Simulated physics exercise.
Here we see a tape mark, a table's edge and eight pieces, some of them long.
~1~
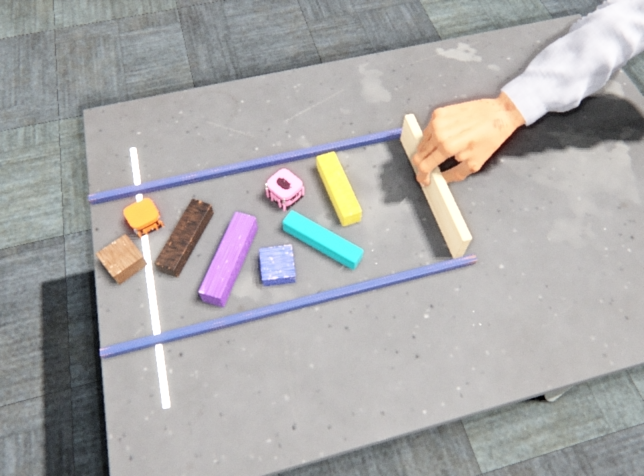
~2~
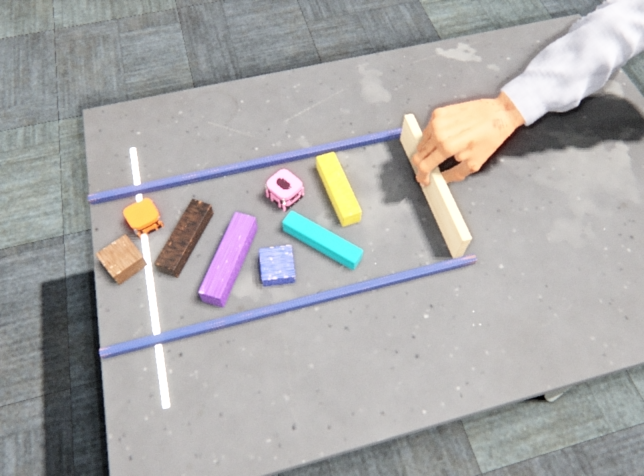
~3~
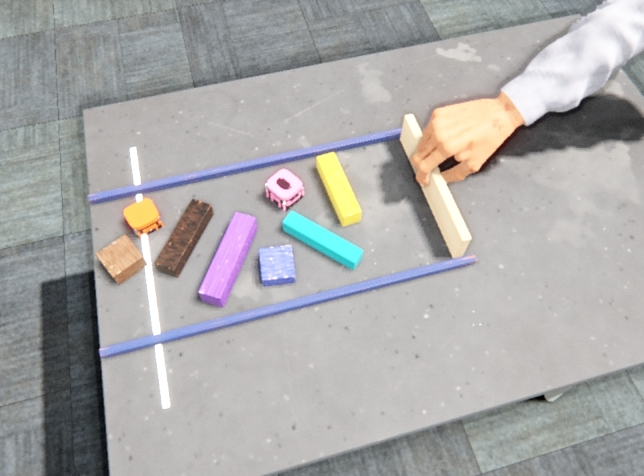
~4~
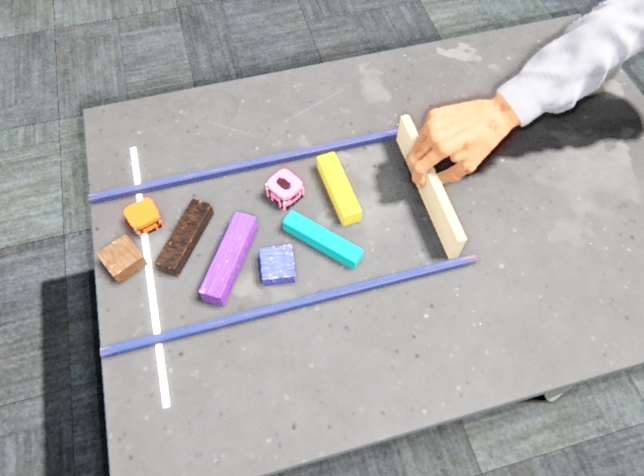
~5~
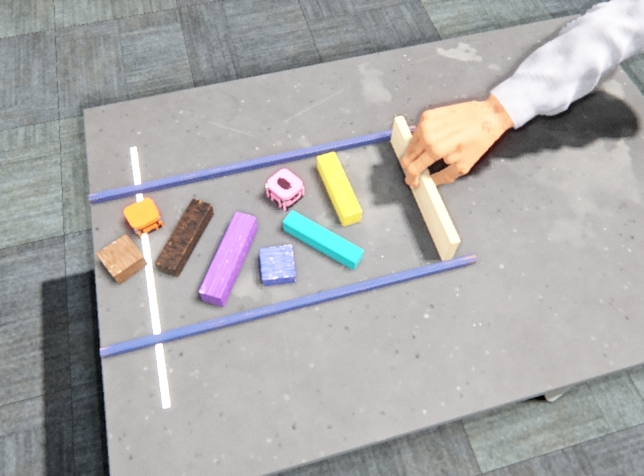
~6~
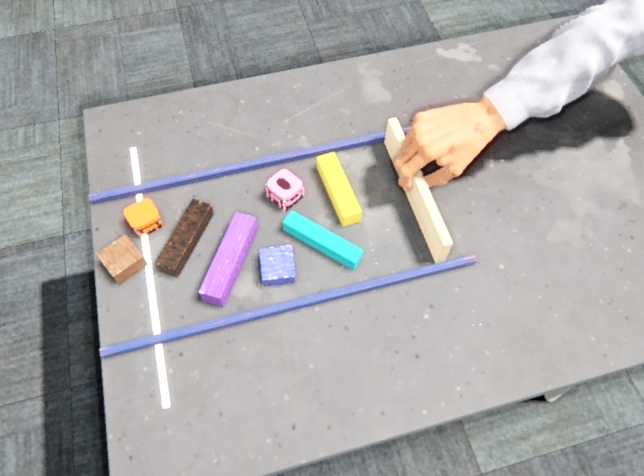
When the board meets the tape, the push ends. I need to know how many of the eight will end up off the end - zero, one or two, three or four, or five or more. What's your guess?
In this one, three or four spill over.
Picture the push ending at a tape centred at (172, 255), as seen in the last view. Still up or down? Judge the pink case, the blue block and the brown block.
Observed: Pink case not toppled; blue block not toppled; brown block toppled.
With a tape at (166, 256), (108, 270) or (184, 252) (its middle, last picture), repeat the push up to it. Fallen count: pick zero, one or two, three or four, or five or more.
Going tape by tape, I get three to four, then at least five, then either one or two.
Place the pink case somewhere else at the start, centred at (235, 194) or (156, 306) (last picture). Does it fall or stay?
At the first place it keeps its place, and at the second it does not stay.
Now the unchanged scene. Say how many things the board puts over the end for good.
Exactly 4.
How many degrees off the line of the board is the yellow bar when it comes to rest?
Out of line by around 0°.
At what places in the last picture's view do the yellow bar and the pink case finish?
Okay, so first (133, 234), and next (107, 228).
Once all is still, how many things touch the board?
Contact count: 2.
Early on, none off yet; brown block at rest near (122, 259); orange case at rest near (144, 218); black bar at rest near (186, 237).
A while later, none off yet; brown block moving near (115, 260); orange case travelled about its own width near (127, 218); black bar travelled a little near (153, 239).
Finally, the number that fall off is three or four; lost, purple bar, black bar, orange case and brown block.
